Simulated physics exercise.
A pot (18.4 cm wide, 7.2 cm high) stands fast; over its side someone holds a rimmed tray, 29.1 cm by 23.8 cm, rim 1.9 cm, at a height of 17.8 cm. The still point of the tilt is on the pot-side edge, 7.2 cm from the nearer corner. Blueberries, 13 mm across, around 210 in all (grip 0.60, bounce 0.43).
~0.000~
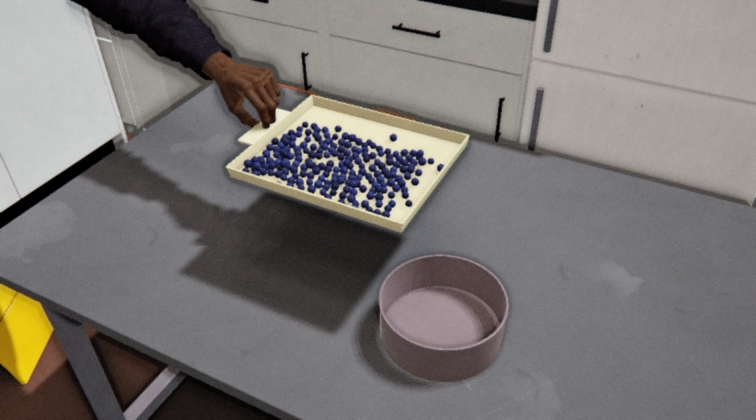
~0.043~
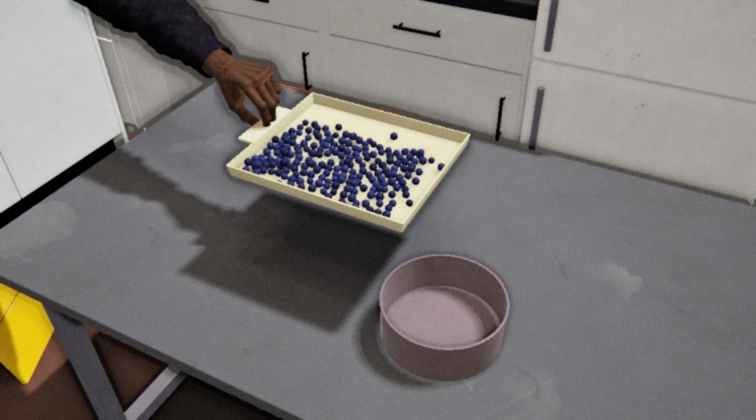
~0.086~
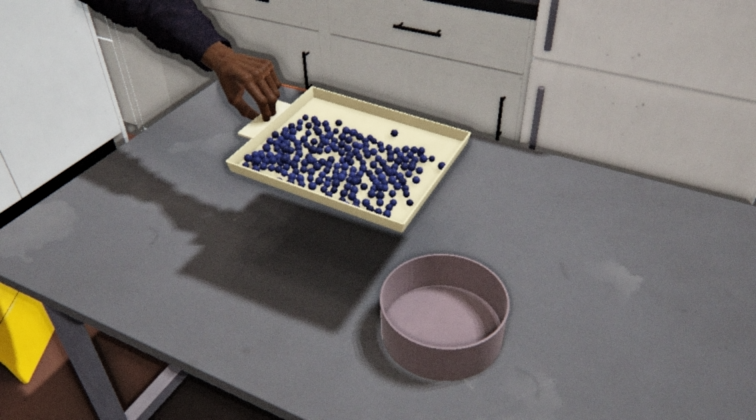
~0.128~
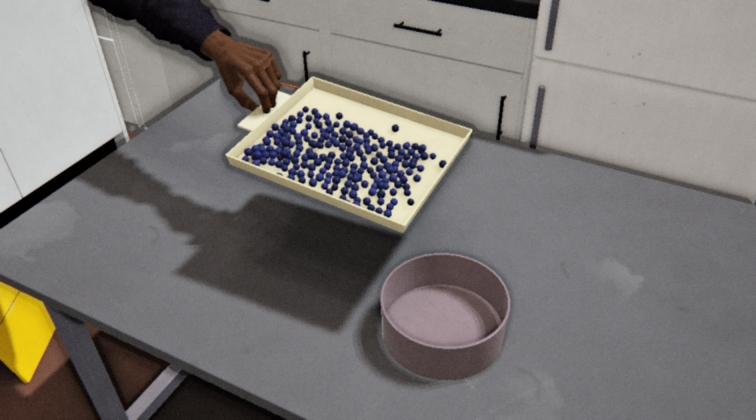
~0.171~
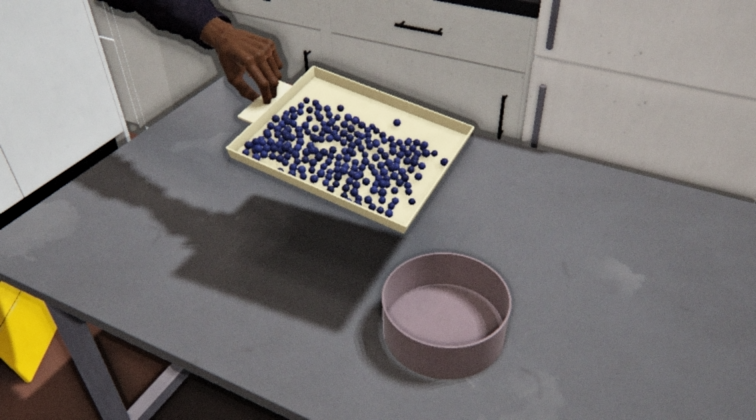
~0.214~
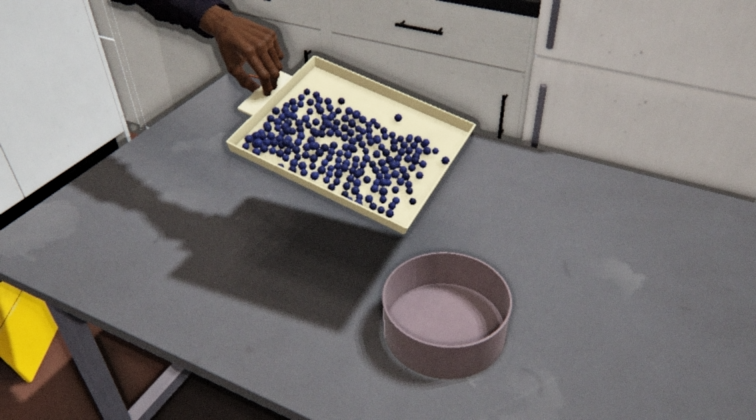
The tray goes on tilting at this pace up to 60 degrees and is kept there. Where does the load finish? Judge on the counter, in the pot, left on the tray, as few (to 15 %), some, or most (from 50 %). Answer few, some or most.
On the counter: Few; in the pot: Few; left on the tray: Most.
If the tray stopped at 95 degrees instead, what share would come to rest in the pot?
It would be near 90 per cent.
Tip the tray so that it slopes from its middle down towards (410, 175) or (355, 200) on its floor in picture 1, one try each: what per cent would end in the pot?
Some 5 and 5 per cent.
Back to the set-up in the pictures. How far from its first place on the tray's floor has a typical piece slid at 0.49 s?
About 4 cm.
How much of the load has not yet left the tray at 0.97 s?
Roughly 95 per cent.
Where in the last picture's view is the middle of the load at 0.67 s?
Around (376, 158).
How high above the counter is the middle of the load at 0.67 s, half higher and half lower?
About 26 cm.
After 0.49 s, tilt 37 degrees; the tray holds 100 %, the pot 0 %.
After 0.67 s, tilt 52 degrees; the tray holds 100 %, the pot 0 %.
After 0.97 s, tilt 60 degrees; the tray holds 95 %, the pot 5 %.
In the end, at 1.4 s, counter 0 %, pot 5 %, tray 95 %.
